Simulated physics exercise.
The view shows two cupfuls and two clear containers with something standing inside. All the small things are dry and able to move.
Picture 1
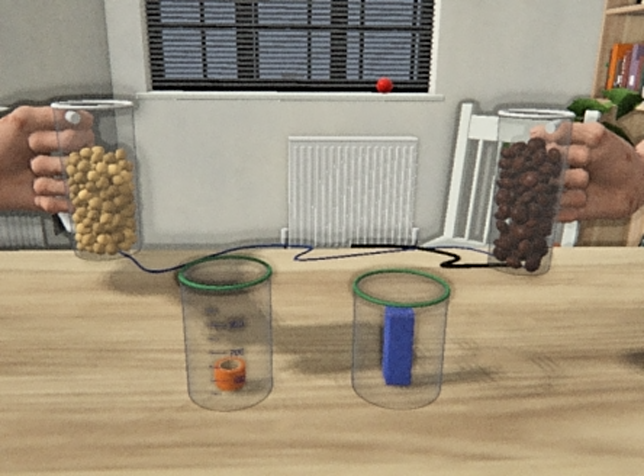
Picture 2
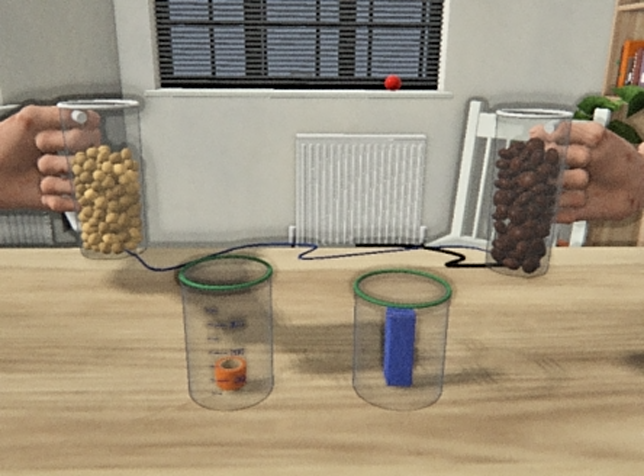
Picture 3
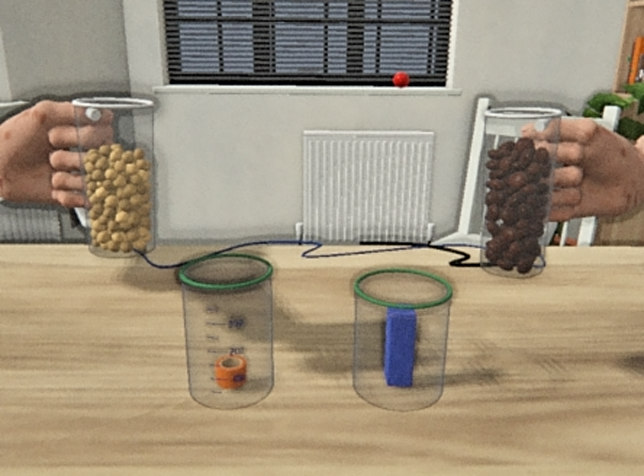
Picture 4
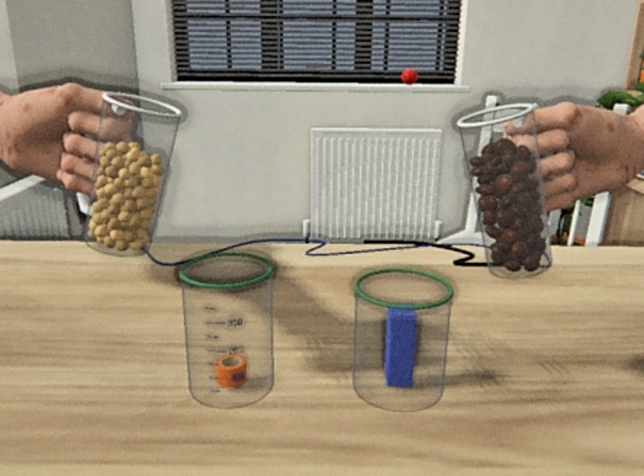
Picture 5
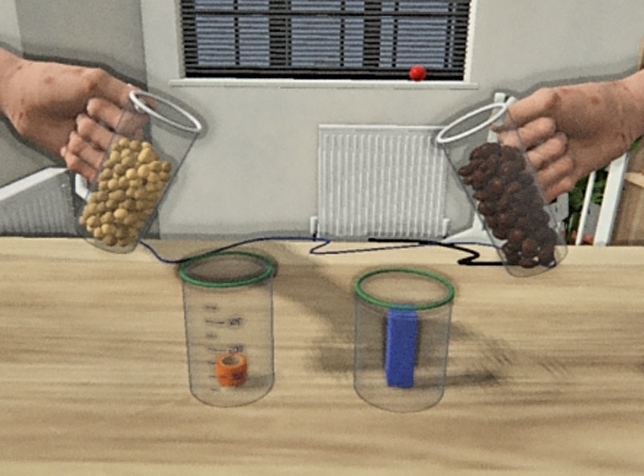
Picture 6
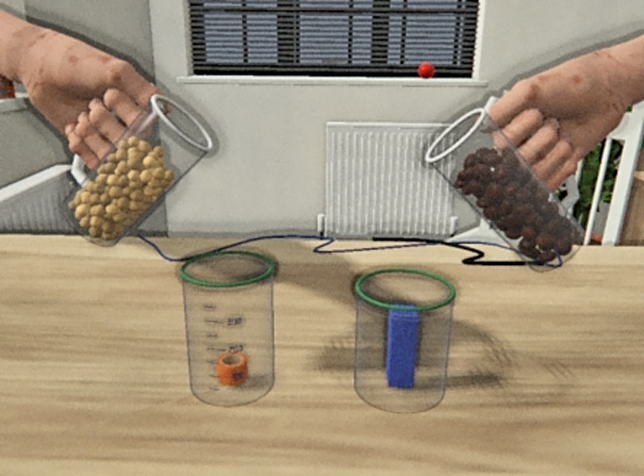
Two hands tilting clear cups of chickpeas and dark chocolate drops inward behind two containers holding an orange roll and blue block.
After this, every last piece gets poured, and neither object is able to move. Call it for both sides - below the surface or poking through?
Left: Below, right: Poking through.
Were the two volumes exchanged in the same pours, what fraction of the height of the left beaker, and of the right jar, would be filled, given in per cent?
I'd expect close to 55 on the left side and 45 on the right side.
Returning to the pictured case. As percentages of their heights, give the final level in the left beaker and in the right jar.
I get 45 % for the left and 55 % for the right.
Then, 0.54 s past the last view, left beaker empty, all of its cupful still in the cup; right jar empty, all of its cupful still in the cup.
Then, 1.01 s past the last view, left beaker nearly empty, most of its cupful still in the cup; right jar nearly empty, most of its cupful still in the cup.
Then, 1.42 s past the last view, left beaker a third full, none of its cupful still in the cup; right jar half full, none of its cupful still in the cup.
Finally, left beaker half full (surface near (230, 330)), nothing beside it; right jar half full (surface near (402, 333)), nothing beside it; the left thing is covered; the right thing is still showing.
